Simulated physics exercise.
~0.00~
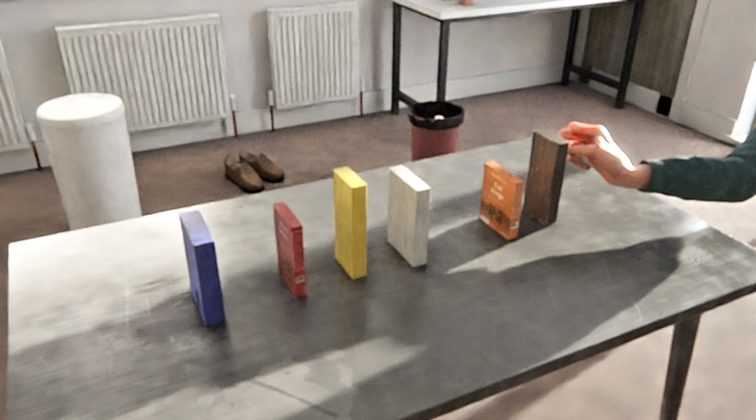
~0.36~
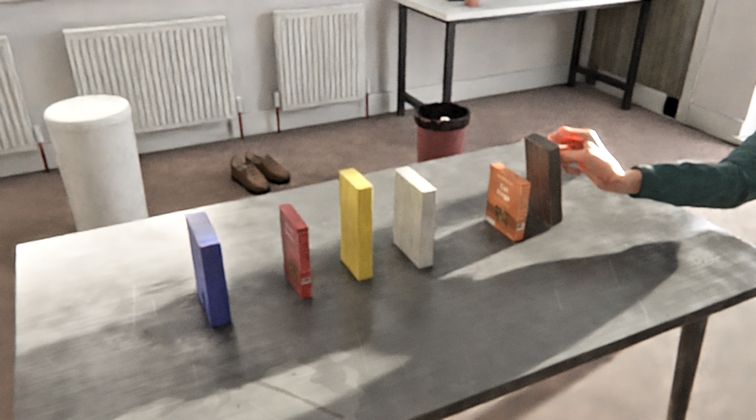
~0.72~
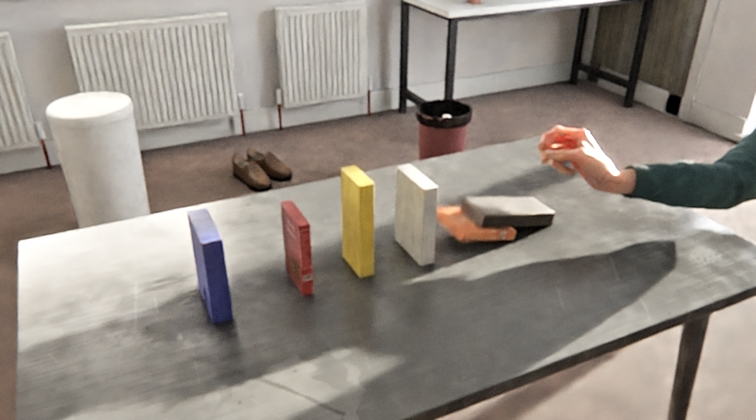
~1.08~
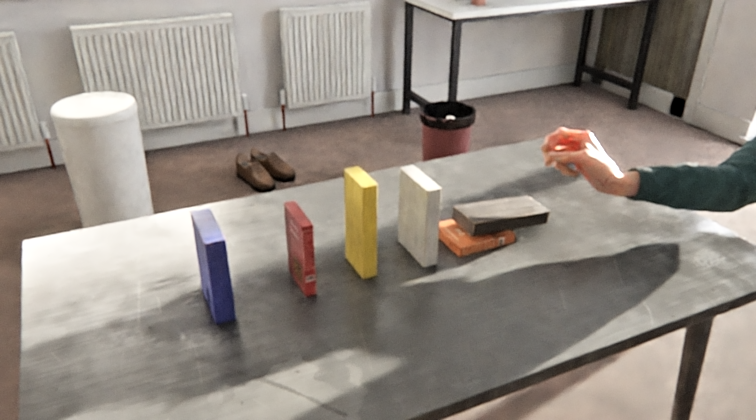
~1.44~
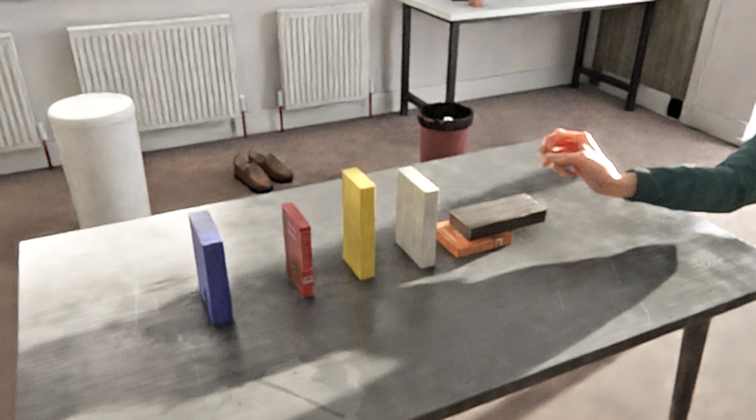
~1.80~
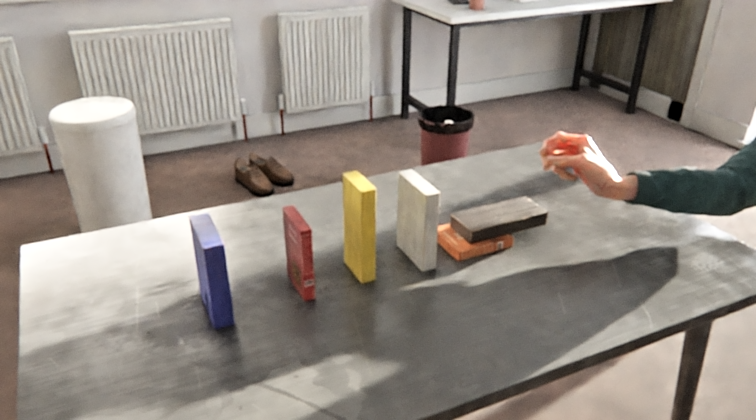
The clip shows a hand tipping a dark board leftward into an orange packet on a grey table, and both fall, the board resting on the packet, while the white, yellow, red and blue pieces stay standing and the hand stays raised nearby.
